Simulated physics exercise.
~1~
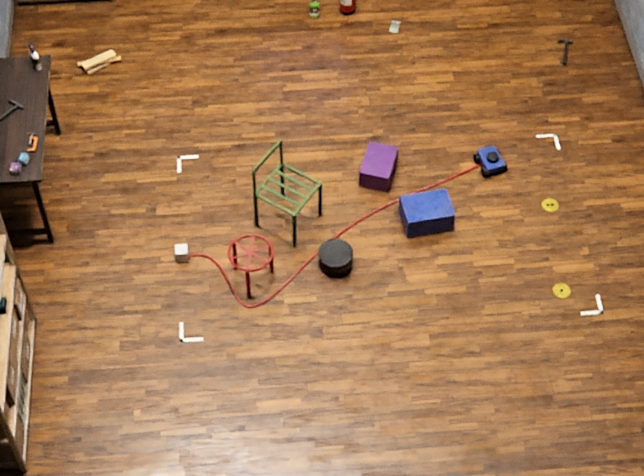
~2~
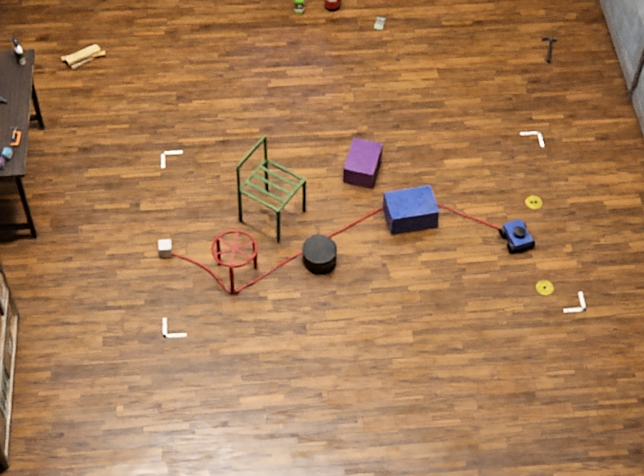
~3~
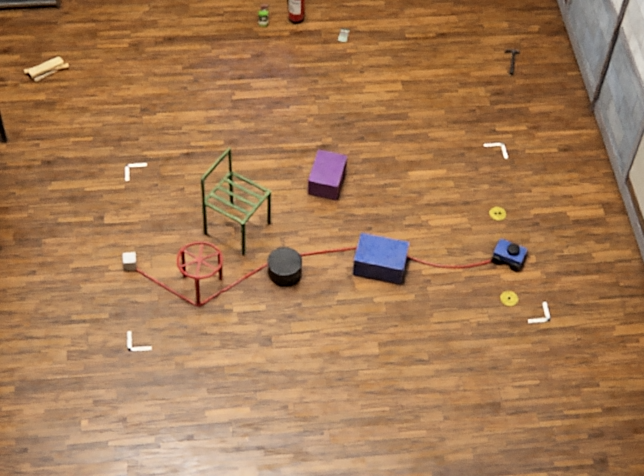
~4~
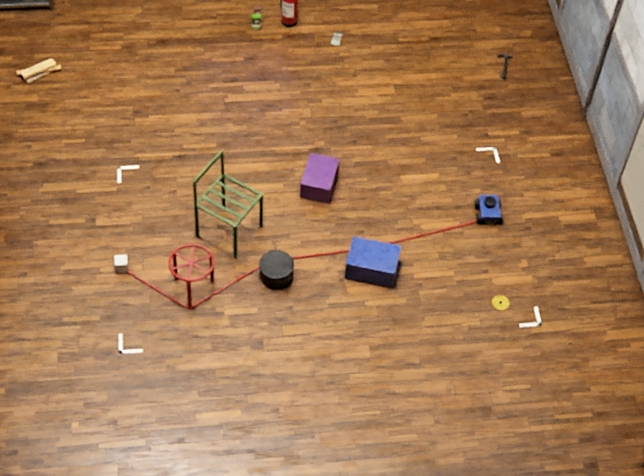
A green chair, red stool, black bin and two crates stood on a wooden floor as a small blue cart towed a red cord, first downward, then back up, stopping at the right with the cord stretched past the slightly shifted blue crate.
